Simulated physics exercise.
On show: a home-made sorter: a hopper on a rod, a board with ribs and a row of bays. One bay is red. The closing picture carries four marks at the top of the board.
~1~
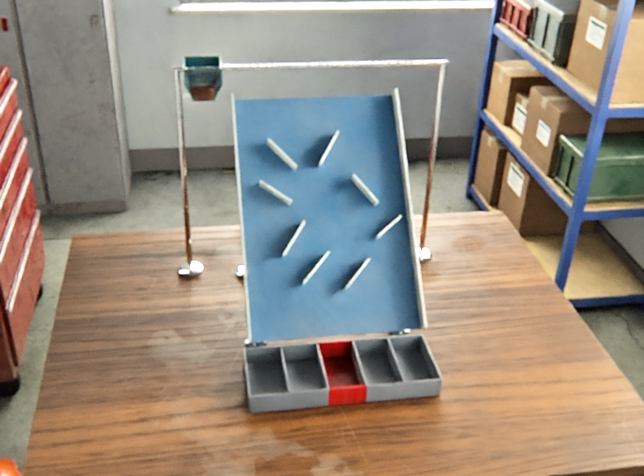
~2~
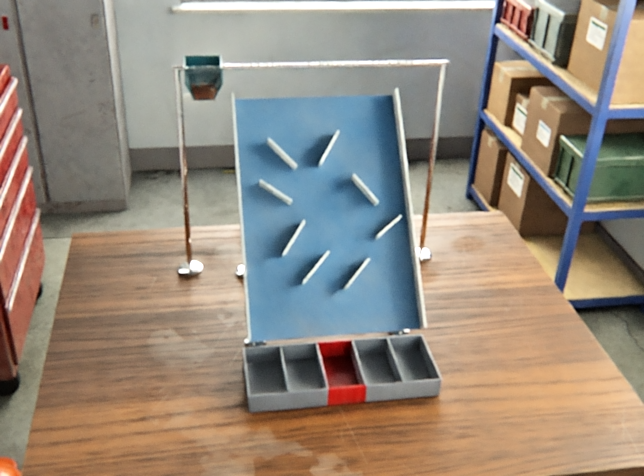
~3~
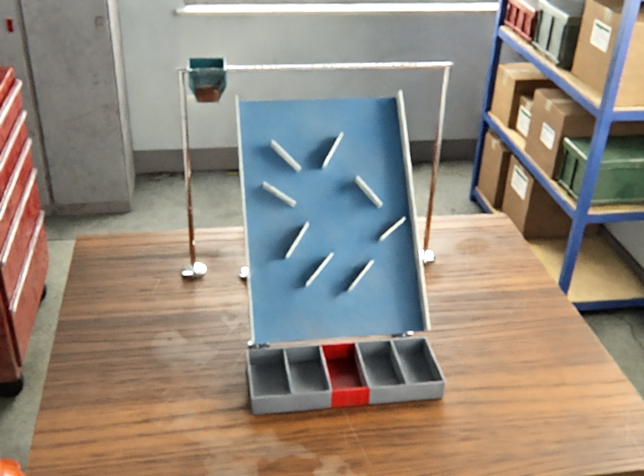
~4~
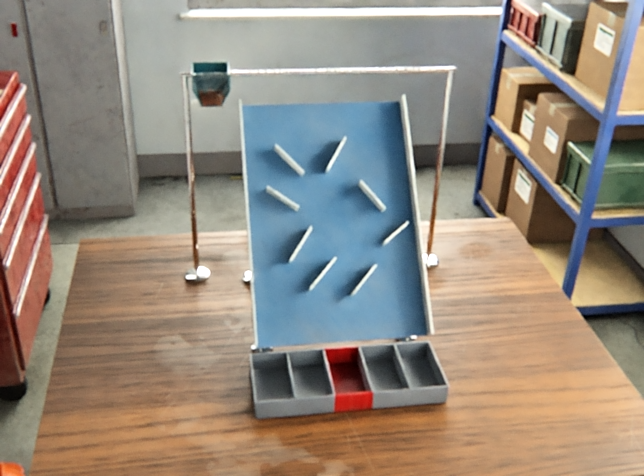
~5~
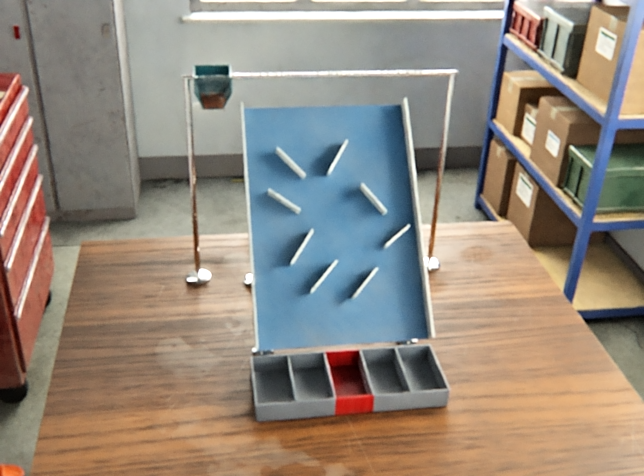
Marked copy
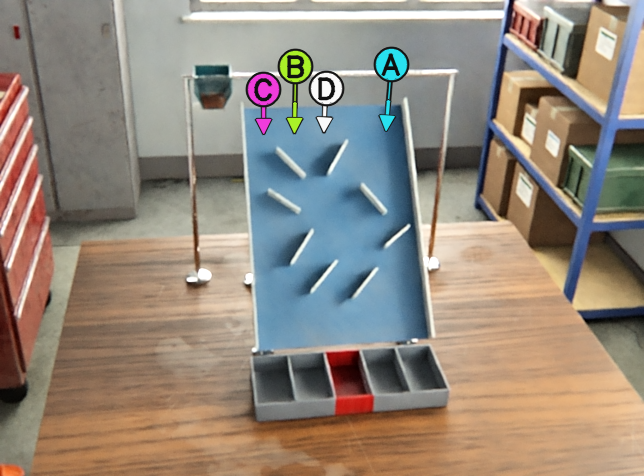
The view shifts slightly while a small green container stays on a rod at the upper left, above a tilted blue board with pale ribs and a row of five bays, the middle one red; nothing else moves.
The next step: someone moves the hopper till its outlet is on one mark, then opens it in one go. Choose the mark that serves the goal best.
Go for B.
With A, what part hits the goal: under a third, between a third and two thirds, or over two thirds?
It is under a third.
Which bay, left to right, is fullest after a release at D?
It is the first one.
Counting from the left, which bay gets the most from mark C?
It is the first one.
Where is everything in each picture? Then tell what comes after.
In the first picture, hopper (204, 90), clay pellets, door shut.
In the second picture, ribs (268, 138) to (296, 165), (321, 162) to (338, 130), (260, 180) to (292, 201).
In the third picture, ribs (357, 177) to (382, 204), (287, 256) to (308, 222), (382, 238) to (405, 218).
In the fourth picture, ribs (311, 288) to (336, 258), (353, 294) to (376, 265).
In the fifth picture, red bay (354, 404), number 3 of 5 from the left.
On the marked copy, mark A meets the board at (386, 125); mark B meets the board at (294, 127); mark C meets the board at (263, 128); mark D meets the board at (324, 126).
Choosing A, about a tenth in the red bay, the larger part in other bays, about a tenth outside the box.
Choosing B, roughly a third in the red bay, roughly two thirds in other bays, just a few outside the box.
Choosing C, about a tenth in the red bay, the larger part in other bays, about a tenth outside the box.
Choosing D, just a few in the red bay, almost all in other bays.
